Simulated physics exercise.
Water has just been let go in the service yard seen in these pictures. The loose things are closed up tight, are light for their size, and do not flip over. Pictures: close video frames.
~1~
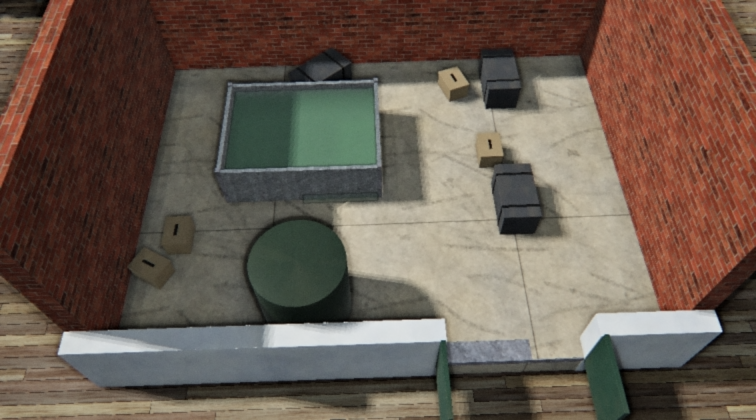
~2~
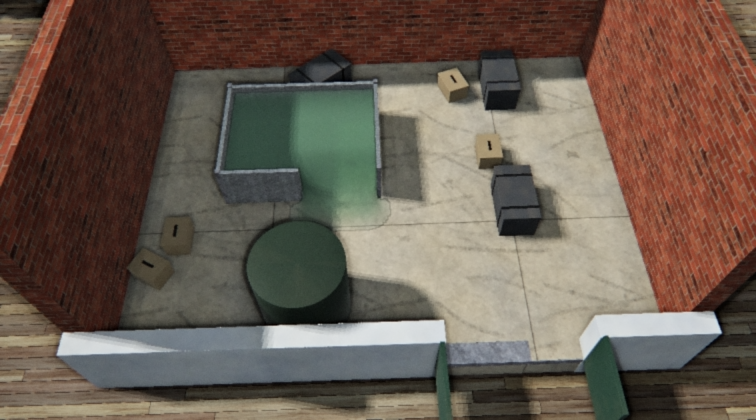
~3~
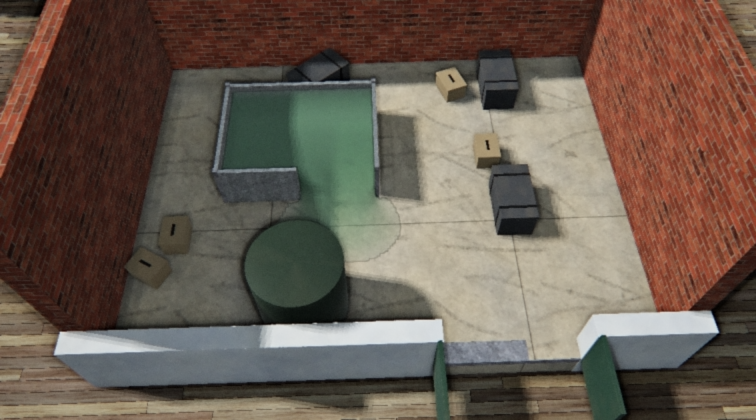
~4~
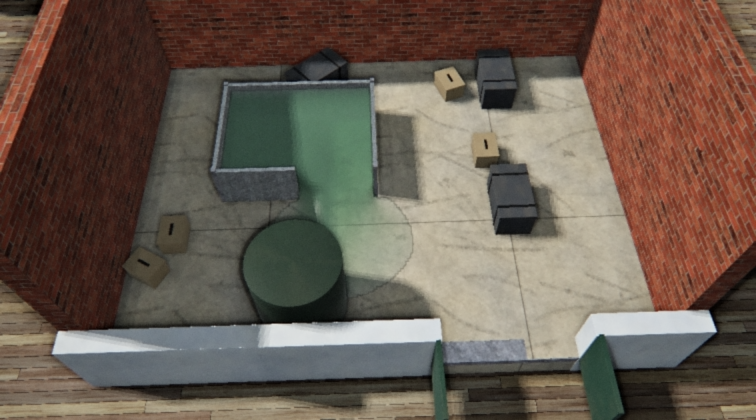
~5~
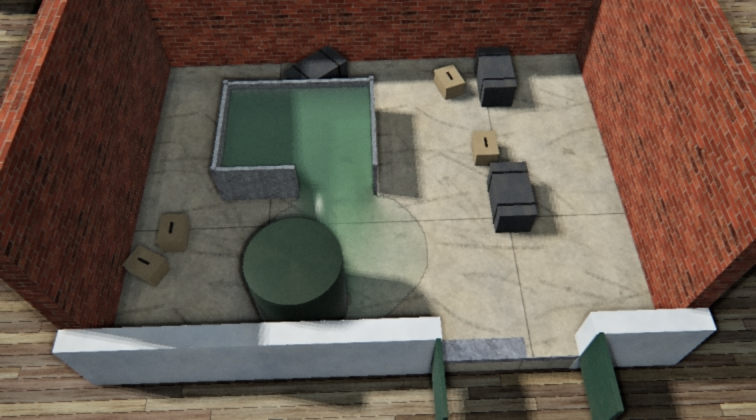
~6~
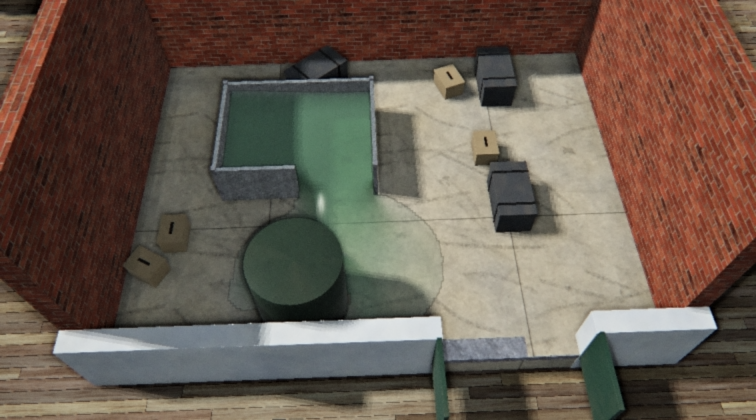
In a brick-walled service yard scattered with dark bins and small tan boxes, a raised tank of green water stands closed behind a large green cylinder. Part of its front wall disappears, and water pours through the gap, then spreads in a widening, thin sheet across the floor around the cylinder, while the boxes and bins stay put.
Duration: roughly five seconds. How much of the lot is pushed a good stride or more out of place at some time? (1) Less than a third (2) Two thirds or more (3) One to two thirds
Less than a third.
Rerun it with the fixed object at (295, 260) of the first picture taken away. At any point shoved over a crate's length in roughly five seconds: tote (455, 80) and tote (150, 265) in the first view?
Respectively, below that distance and over that distance.
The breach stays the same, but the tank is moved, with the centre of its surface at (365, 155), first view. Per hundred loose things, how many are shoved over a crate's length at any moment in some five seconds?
That comes out at some 0 %.
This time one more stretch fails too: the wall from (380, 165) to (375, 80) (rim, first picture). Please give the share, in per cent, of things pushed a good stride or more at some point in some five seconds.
I make it 60 per cent.
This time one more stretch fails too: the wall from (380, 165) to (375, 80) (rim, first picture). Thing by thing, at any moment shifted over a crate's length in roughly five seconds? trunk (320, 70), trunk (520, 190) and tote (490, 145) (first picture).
Lab note - in sequence: Did not travel far; travelled far enough; travelled far enough.
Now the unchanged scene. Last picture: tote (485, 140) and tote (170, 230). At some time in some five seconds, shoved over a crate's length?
In order: Stayed within range; traveled far.
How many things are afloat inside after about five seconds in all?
It comes to 0.
A moment on, 0 of 7 are well off their spots; 0 afloat.
Next, 0 of 7 are well off their spots; 0 afloat.
Later, 1 of 7 are well off their spots; 0 afloat.
In the end, 1 of 7 are well off their spots, and 1 have been at some point; 0 afloat.
